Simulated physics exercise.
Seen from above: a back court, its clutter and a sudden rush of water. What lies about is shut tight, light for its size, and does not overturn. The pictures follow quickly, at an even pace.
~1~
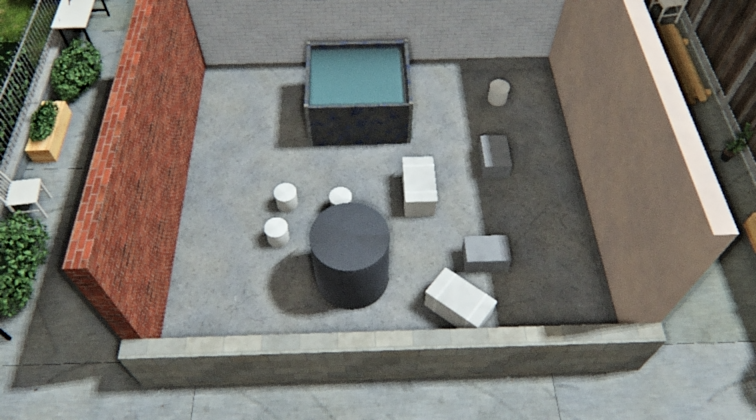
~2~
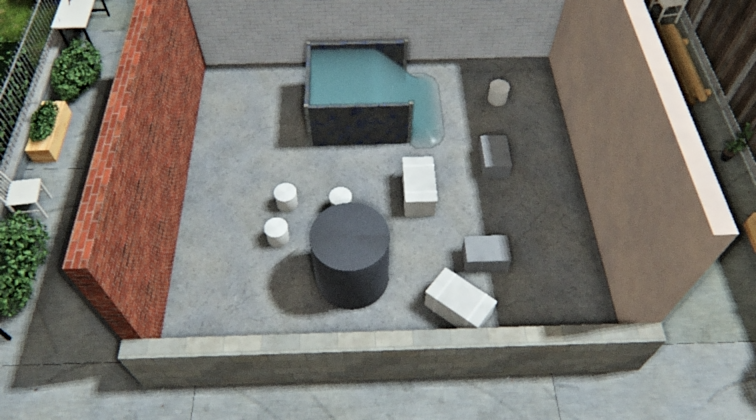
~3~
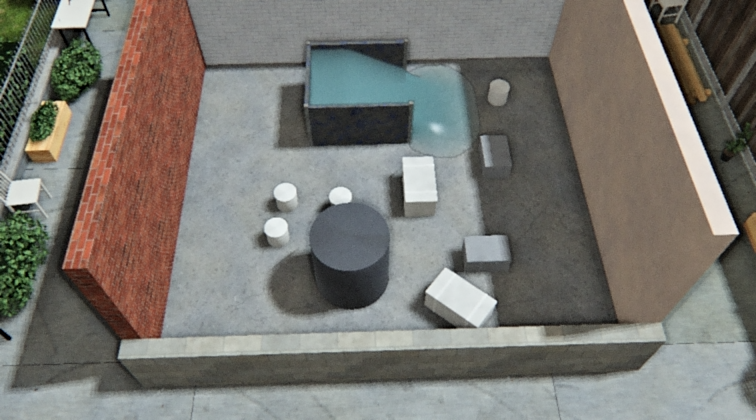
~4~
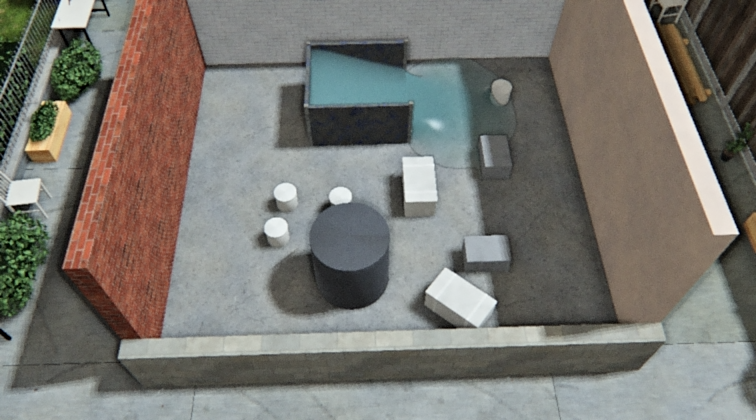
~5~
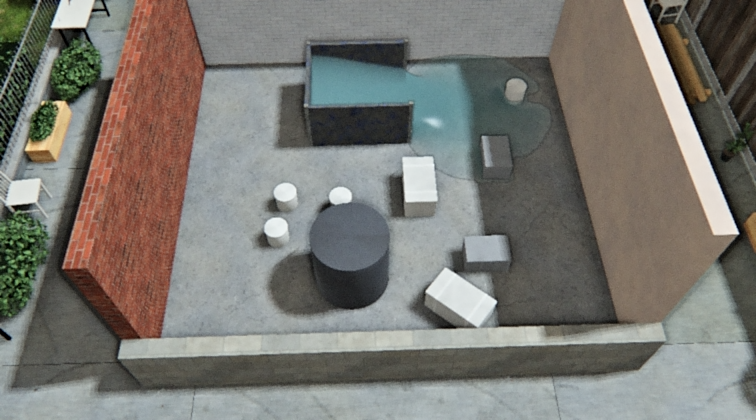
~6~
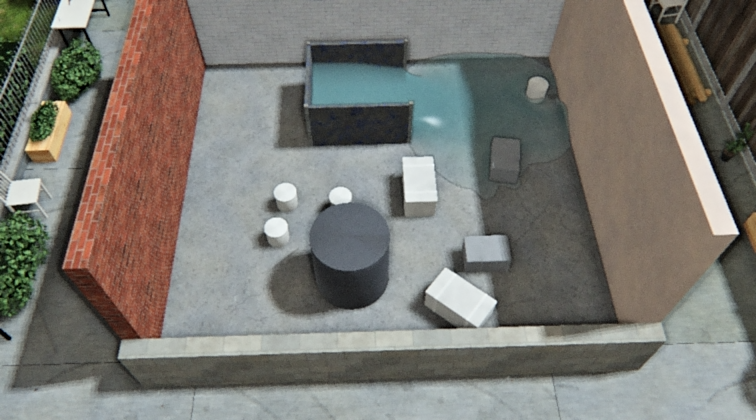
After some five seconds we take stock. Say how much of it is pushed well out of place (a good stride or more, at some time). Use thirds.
That comes to from one to two thirds.
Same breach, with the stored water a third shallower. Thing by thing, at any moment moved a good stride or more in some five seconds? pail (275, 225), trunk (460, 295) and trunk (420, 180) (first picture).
In turn: Under that, short of that, no.
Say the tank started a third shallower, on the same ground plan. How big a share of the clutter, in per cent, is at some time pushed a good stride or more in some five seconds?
Near 40 in a hundred.
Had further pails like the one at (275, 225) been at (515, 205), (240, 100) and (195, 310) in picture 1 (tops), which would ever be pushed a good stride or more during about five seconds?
As listed: Moved that far, short of that, short of that.
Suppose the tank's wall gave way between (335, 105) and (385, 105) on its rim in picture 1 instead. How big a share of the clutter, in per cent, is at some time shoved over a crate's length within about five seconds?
Roughly 90 per cent.
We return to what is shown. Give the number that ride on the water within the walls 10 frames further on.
The number is 2.
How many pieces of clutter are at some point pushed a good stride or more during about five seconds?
It comes to 4.
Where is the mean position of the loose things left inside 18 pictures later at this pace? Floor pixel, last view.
Roughly at (404, 238).
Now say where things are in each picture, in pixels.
The first frame shows a pail at (500, 87) rests on the ground; a crate at (496, 151), on the bottom; 0 of 8 have shifted.
The second frame shows a pail at (500, 87), on the bottom; a crate at (496, 151) rests on the ground; 0 of 8 have shifted.
The third frame shows a pail at (500, 87), on the bottom; a crate at (496, 151), on the bottom; 0 of 8 have shifted.
The fourth frame shows a pail at (502, 87), on the bottom, close to its start; a crate at (496, 151), on the bottom; 0 of 8 have shifted.
The fifth frame shows a pail at (517, 86) rests on the ground, close to its start; a crate at (497, 151), on the bottom; 1 of 8 have shifted.
The sixth frame shows a pail at (539, 84) rests on the ground, a stride from its start; a crate at (506, 154), on the bottom, close to its start; 2 of 8 have shifted.
A moment on, 2 of 8 are well off their spots; 2 afloat.
Next, 1 of 8 are well off their spots; 2 afloat.
Later, 3 of 8 are well off their spots; 3 afloat.
In the end, 4 of 8 are well off their spots, and 4 have been at some point; 1 afloat.
